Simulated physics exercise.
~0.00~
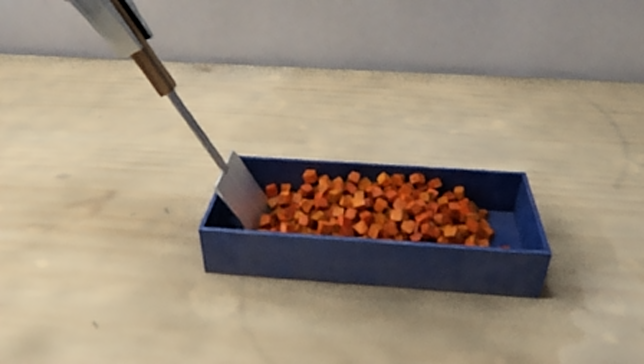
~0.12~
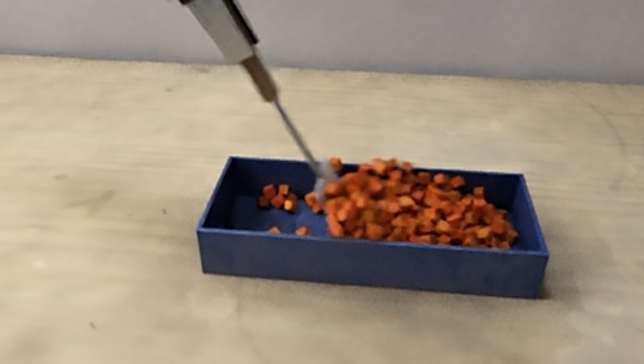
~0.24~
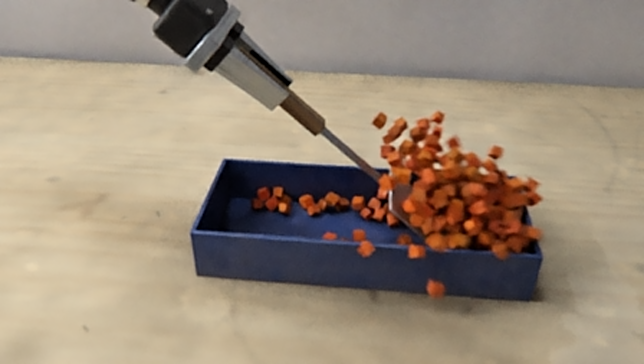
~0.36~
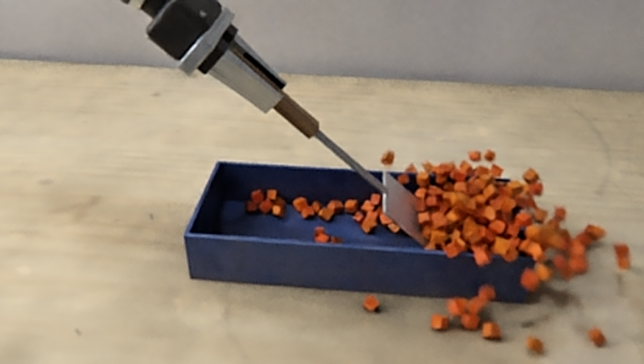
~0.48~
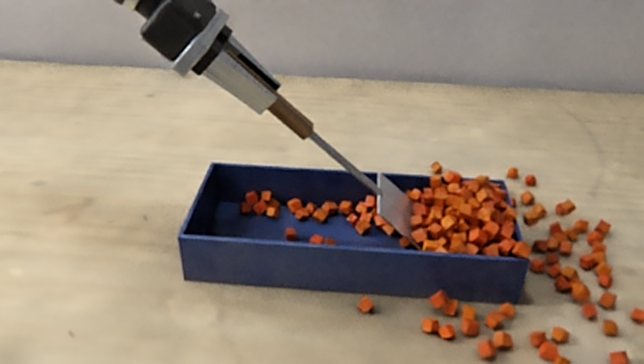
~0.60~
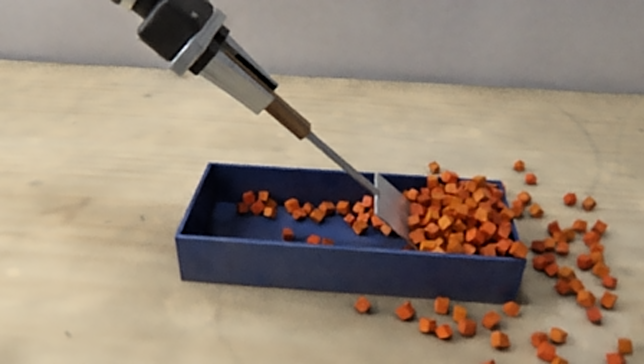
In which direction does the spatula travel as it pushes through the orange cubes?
The spatula travels to the right, pushing the orange cubes towards the right end of the blue tray.
